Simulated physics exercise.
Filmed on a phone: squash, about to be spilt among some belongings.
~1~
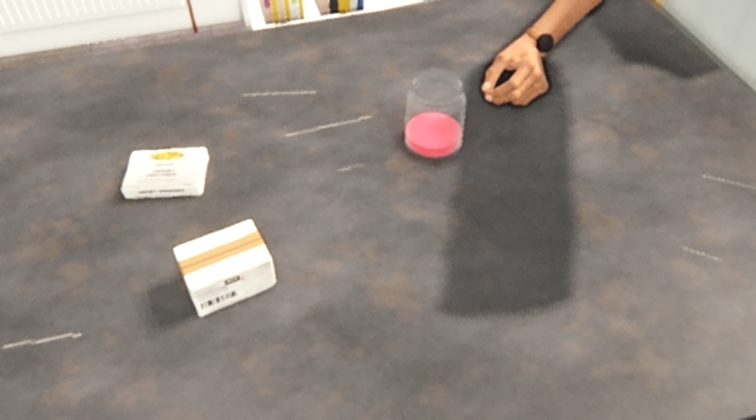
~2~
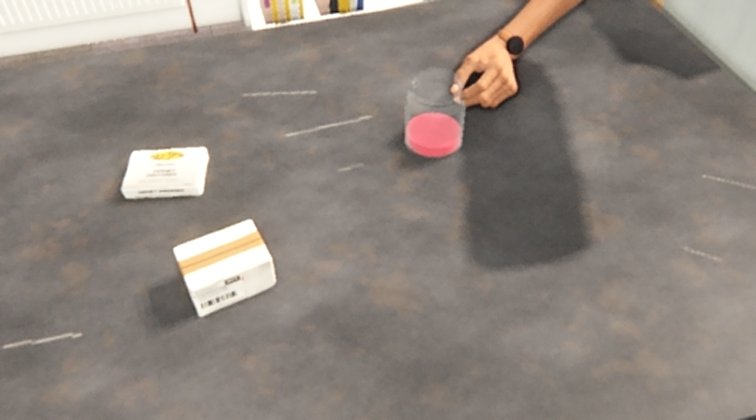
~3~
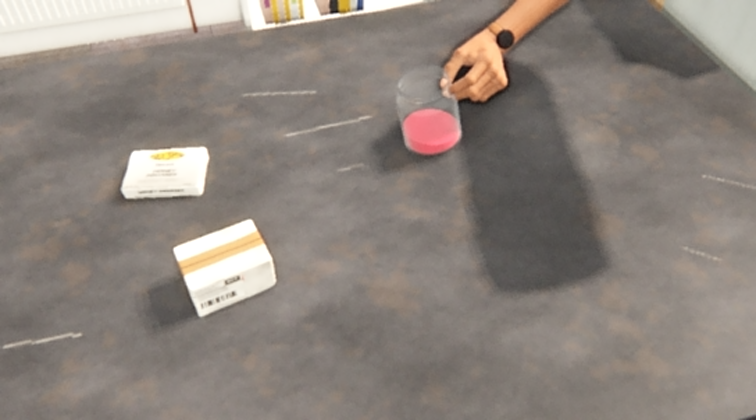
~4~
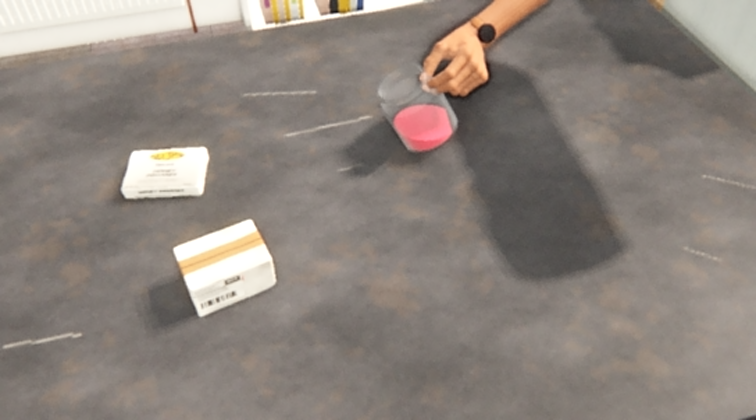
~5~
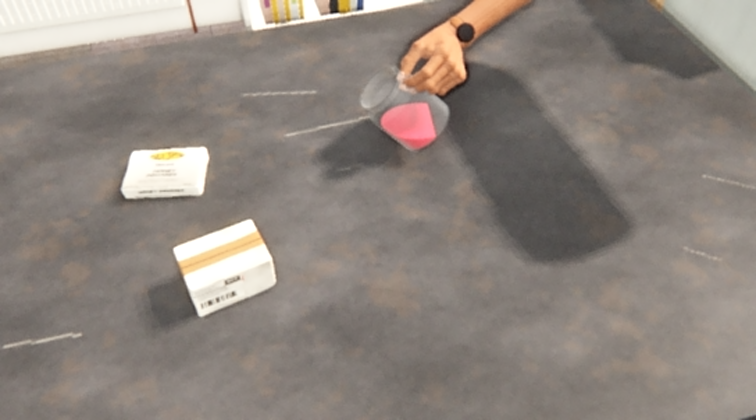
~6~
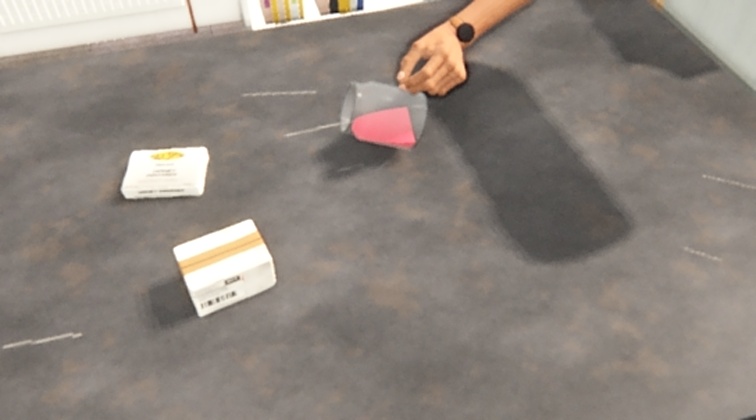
On a dark grey tabletop with two small white packages on the left, a hand reached in from the upper right and pushed a clear container of pink liquid, which leaned further and further left.
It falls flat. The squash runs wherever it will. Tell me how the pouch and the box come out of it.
Pouch becomes wet, box comes out dry.
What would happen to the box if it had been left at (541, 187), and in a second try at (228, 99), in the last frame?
Lab note - position 1: It avoids the spill; position 2: It gets touched by it.
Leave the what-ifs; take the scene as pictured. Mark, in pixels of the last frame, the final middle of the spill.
Resting centre: Around (230, 157).
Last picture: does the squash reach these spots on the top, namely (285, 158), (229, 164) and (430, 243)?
Looks like the first is covered, the second covered and the third safe.
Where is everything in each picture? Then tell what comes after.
In the first frame, it stands upright; jar (435, 112) nearly empty; pouch (164, 167); box (222, 253).
In the second frame, it is being nudged; jar nearly empty, surface at (434, 131).
In the third frame, it is being nudged; jar (428, 109) nearly empty; box (222, 253).
In the fourth frame, it is being nudged; jar (415, 106) tipped 25°; pouch (164, 167).
In the fifth frame, it is being nudged; jar (402, 106) tipped 45°.
In the sixth frame, it is falling; jar (381, 114) tipped 70°; pouch (164, 167); box (222, 253).
Next, the puddle covers about as much as a saucer; the pouch is in it; the box is clear of it.
After that, the puddle covers about as much as a plate; the pouch is in it; the box is clear of it.
Finally, the puddle covers about as much as a plate; the pouch is in it; the box is clear of it.
